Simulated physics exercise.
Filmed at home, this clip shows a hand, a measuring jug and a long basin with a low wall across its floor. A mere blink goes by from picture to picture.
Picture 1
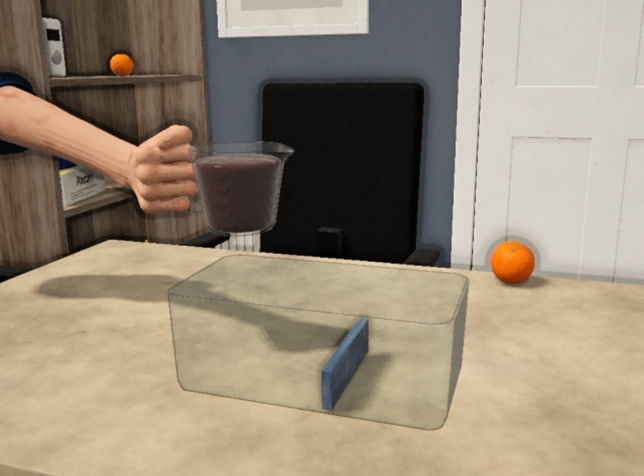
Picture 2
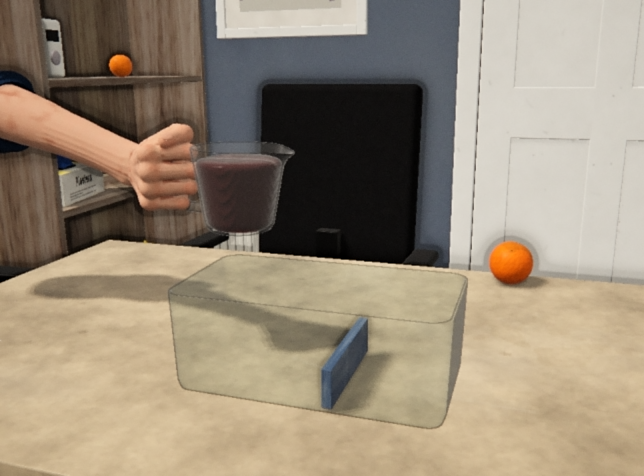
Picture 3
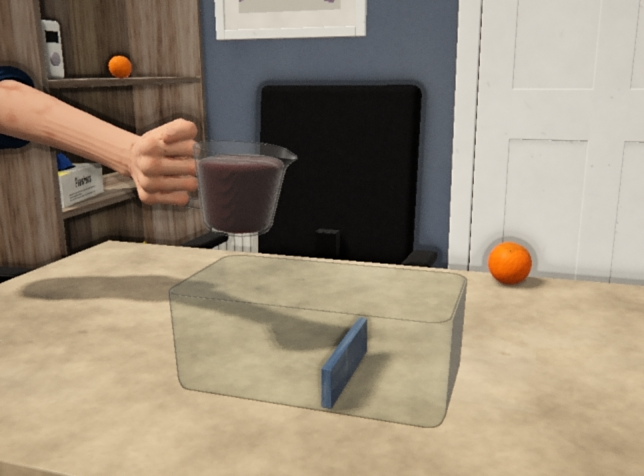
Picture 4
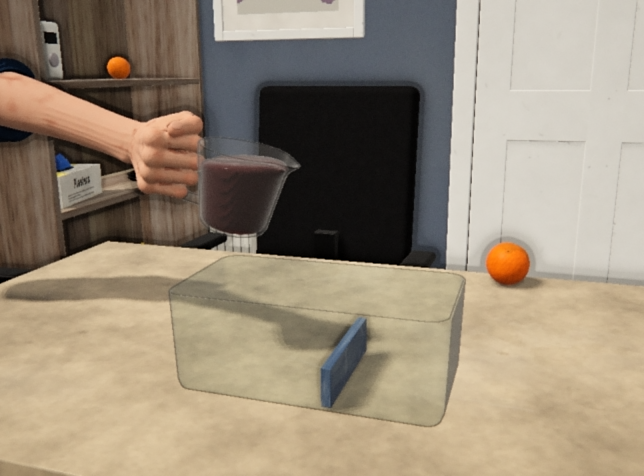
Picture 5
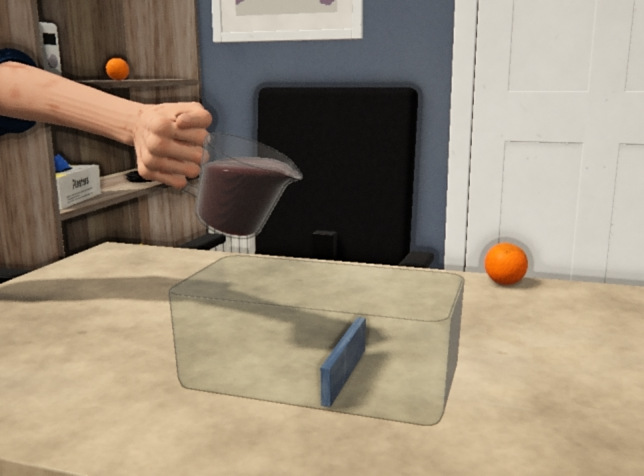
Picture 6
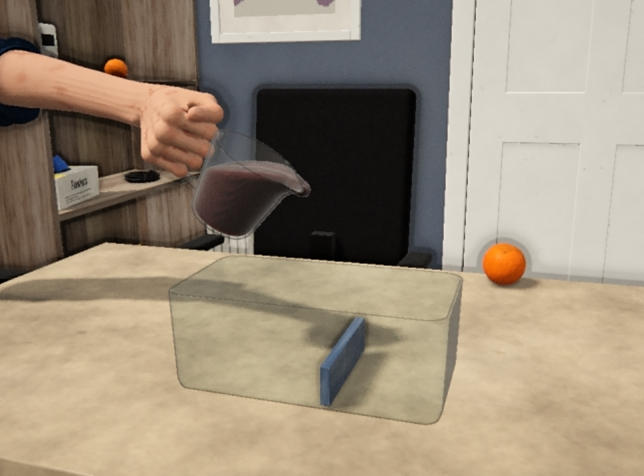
To begin with, a hand at the left holds a clear measuring jug of dark liquid nearly level above a long transparent basin with a low blue wall inside. The hand then tilts the jug to the right, gradually at first and then more steeply, and the liquid shifts toward the spout.
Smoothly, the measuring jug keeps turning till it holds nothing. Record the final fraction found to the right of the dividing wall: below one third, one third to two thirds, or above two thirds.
Low range.
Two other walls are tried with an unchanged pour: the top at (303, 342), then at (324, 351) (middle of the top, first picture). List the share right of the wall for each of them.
Roughly 90 % and then 65 %.
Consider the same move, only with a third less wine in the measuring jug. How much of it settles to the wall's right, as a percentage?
Estimate: Close to 5 per cent.
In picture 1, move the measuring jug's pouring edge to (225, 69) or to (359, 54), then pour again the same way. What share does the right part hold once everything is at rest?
About 5 per cent, then about 70 per cent.
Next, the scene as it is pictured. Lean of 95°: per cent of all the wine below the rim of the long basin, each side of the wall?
Reading: Left some 20 %, right some 20 %.
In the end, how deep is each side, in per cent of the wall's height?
I'd say close to 30 per cent on the left side and 10 on the right.
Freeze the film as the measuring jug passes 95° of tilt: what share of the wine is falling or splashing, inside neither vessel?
Roughly 25 percent.
A moment on, the measuring jug is tipped on its side and 36 per cent is still to pour, 22 is left of the wall and 18 right of it.
Next, the measuring jug is tipped right over and 2 per cent is still to pour, 73 is left of the wall and 22 right of it.
Then the measuring jug is tipped right over and 0 per cent is still to pour, 76 is left of the wall and 23 right of it.
Later the measuring jug is tipped right over and 0 per cent is still to pour, 76 is left of the wall and 23 right of it.
At rest 76 per cent lies left of the wall, 23 right of it and 1 outside.
